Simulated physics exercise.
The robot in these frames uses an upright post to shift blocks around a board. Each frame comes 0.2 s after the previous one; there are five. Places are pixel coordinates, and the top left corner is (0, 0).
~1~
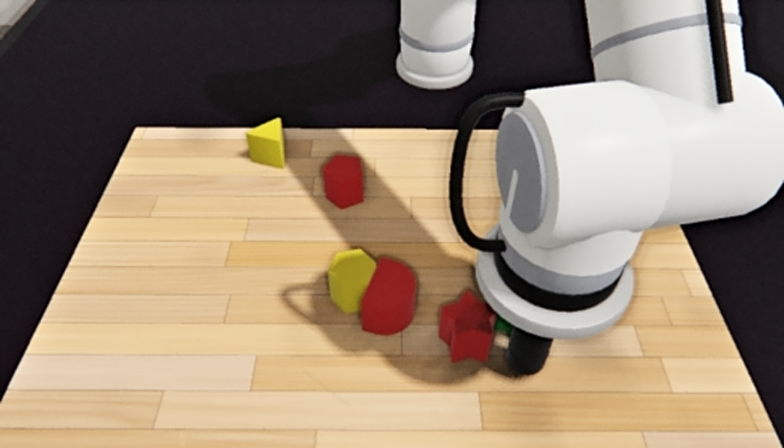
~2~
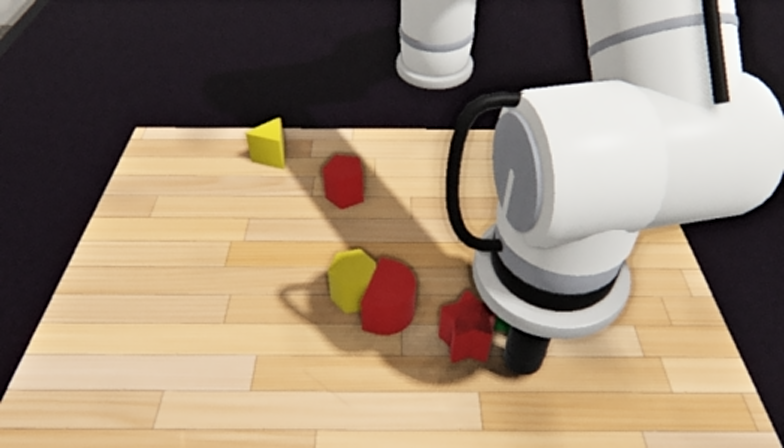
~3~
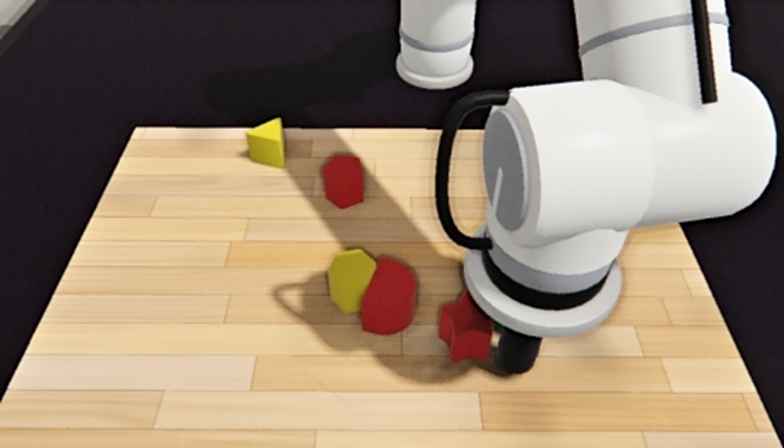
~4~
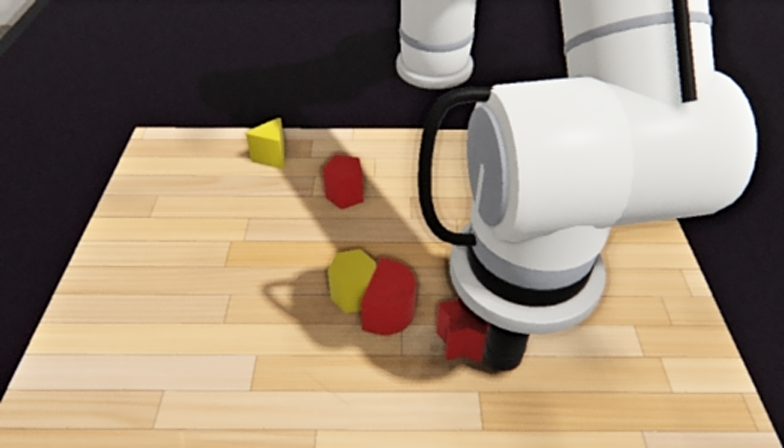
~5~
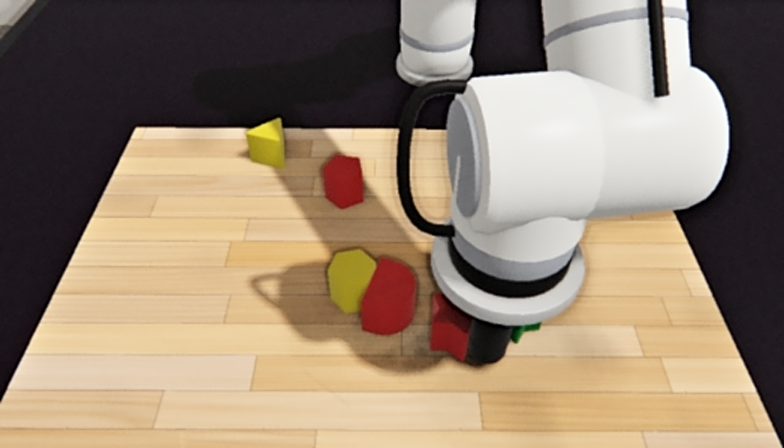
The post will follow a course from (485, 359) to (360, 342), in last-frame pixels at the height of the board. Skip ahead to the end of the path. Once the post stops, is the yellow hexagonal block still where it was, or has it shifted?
By the last moment of the path, the yellow hexagonal block has shifted.
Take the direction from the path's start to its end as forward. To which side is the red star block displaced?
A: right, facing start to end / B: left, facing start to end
A: Right, facing start to end.
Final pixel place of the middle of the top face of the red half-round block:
If I read the scene right, the answer is (356, 251).
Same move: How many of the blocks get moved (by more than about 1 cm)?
In total, three or more blocks get moved by over 1 cm.
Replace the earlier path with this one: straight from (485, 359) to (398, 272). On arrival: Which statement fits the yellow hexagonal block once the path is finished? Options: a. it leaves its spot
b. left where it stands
Choice a: It leaves its spot.
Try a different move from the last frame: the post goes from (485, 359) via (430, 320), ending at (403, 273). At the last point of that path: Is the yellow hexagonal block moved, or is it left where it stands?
That block ends up displaced.
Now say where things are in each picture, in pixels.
In the first frame, tip of the post (525, 360), middles of tops, yellow hexagonal block (352, 266), red half-round block (390, 283), red star block (471, 314), green star block hidden.
In the second frame, post (523, 360), nothing pushed.
In the third frame, post (515, 359), nothing pushed.
In the fourth frame, post (503, 356), red star block (468, 312).
In the fifth frame, post (487, 349), yellow hexagonal block (352, 266), red half-round block (390, 283), red star block (458, 309), green star block hidden.
The first path, step by step. One third of the way, post (443, 343); yellow hexagonal block (347, 263); red half-round block (383, 279); red star block (426, 296), turned 25° clockwise.
Two thirds of the way, post (400, 338); yellow hexagonal block (326, 247), turned 20° clockwise; red half-round block (361, 263), turned 20° clockwise; red star block (395, 288), turned 40° clockwise.
At the end, post (359, 332); yellow hexagonal block (319, 240), turned 15° clockwise; red half-round block (356, 251); red star block (385, 286), turned 75° clockwise; green star block unmoved.
